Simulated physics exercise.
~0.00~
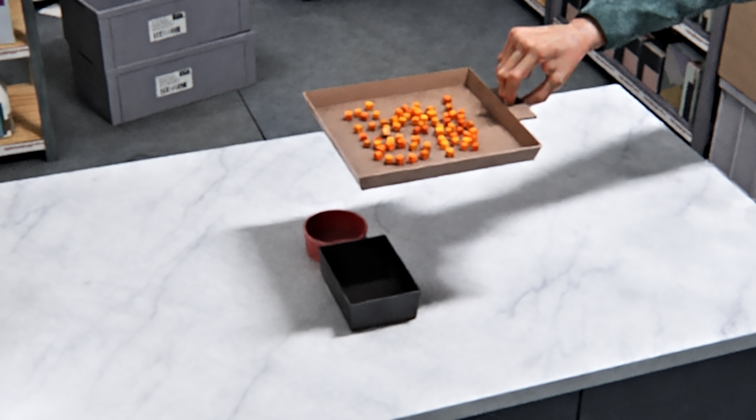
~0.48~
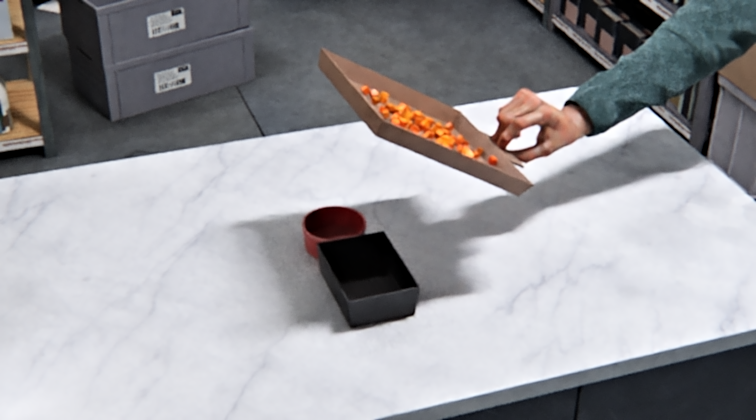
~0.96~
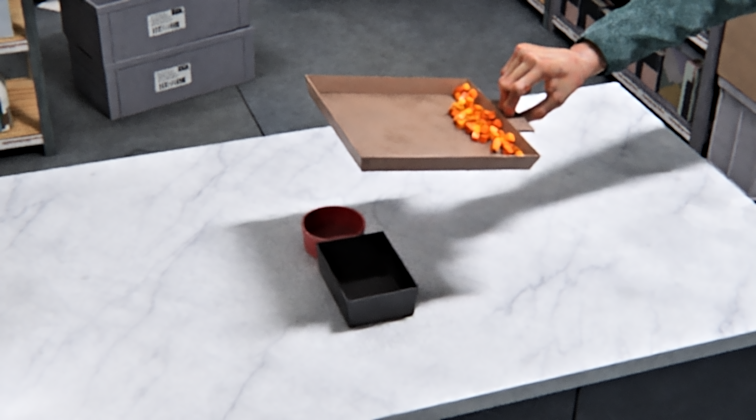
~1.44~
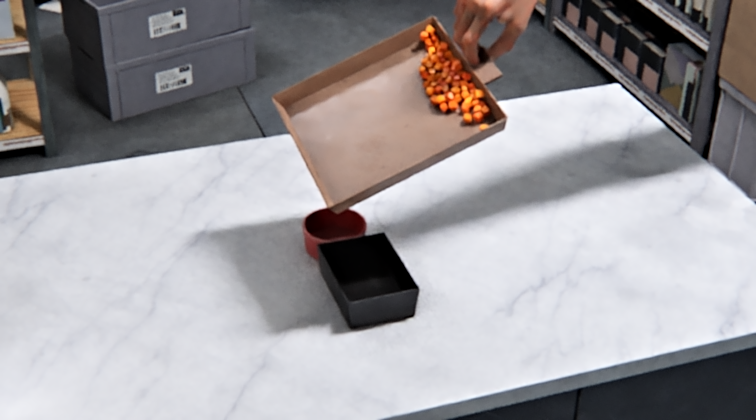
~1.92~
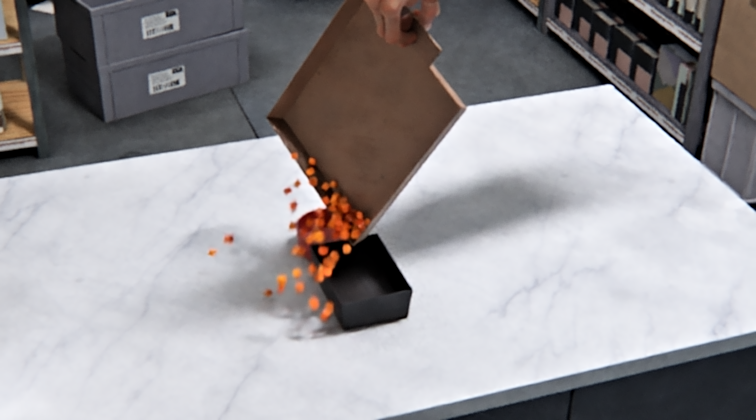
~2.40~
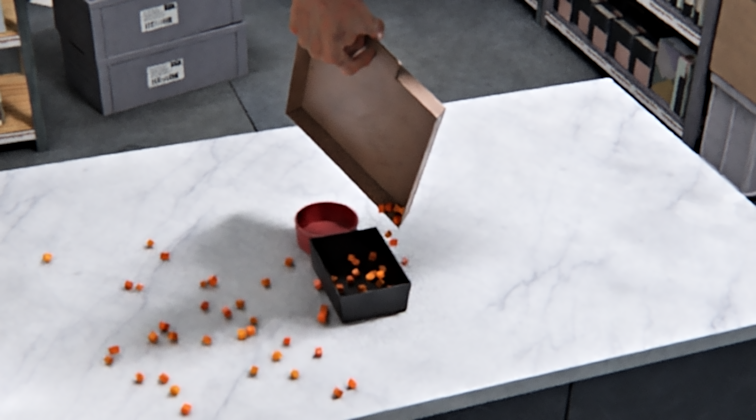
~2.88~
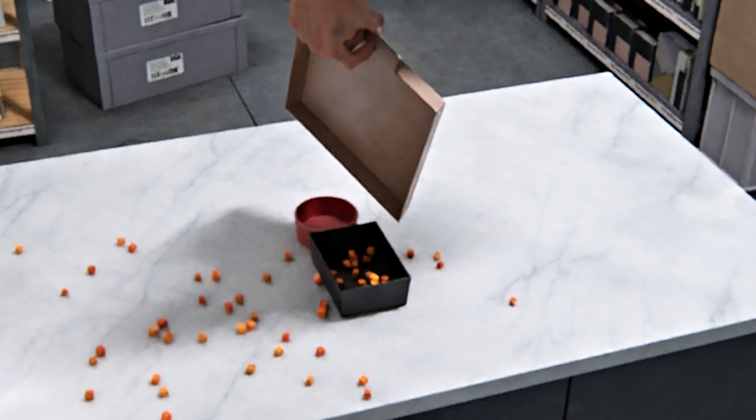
In this clip, a hand tilts a brown tray of orange carrot cubes, levels it, then moves it left and tips it steeply above a black tin and a red dish; most cubes scatter across the marble table, while some land in the tin and the dish stays empty.
